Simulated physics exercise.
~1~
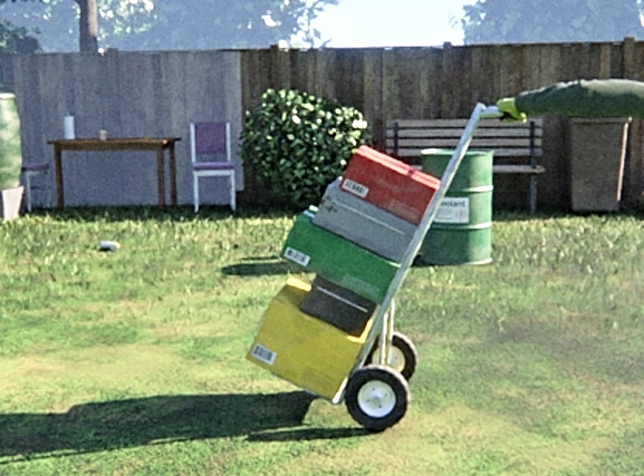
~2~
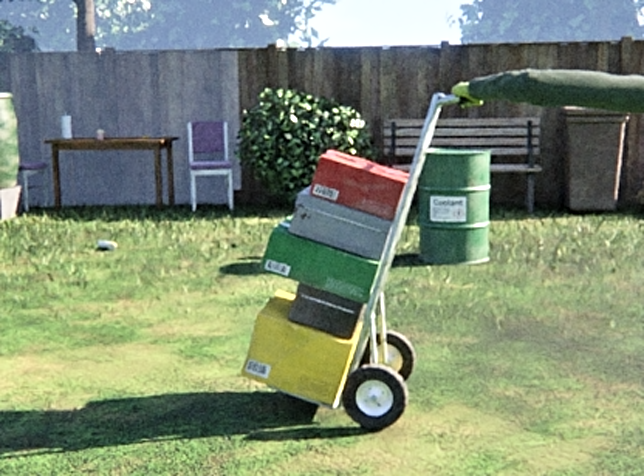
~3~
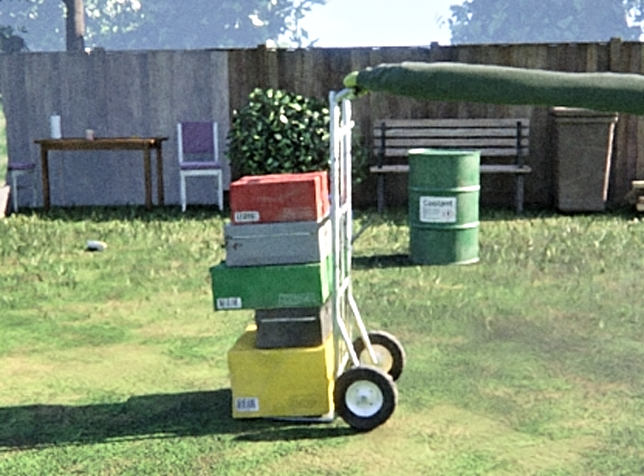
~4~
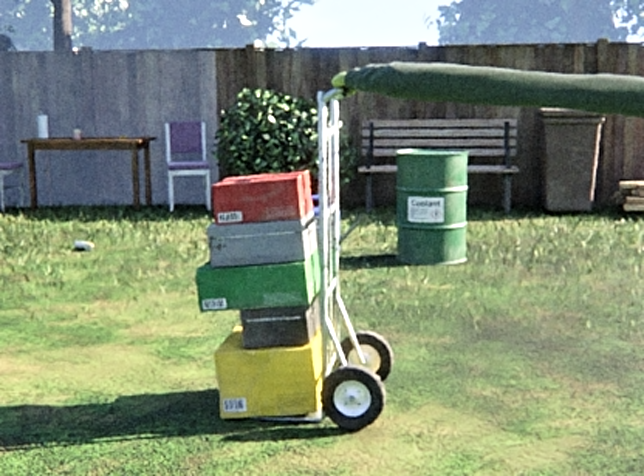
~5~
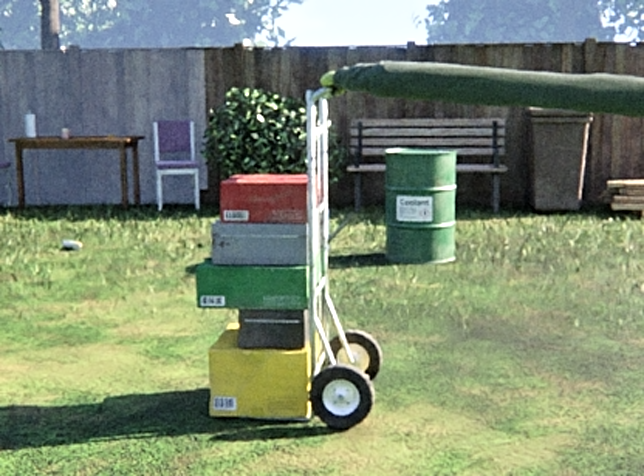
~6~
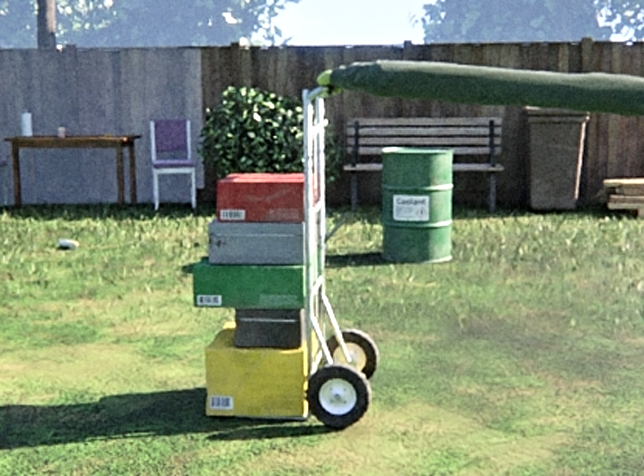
A tilted hand truck swings upright on the grass, its five stacked boxes still standing.
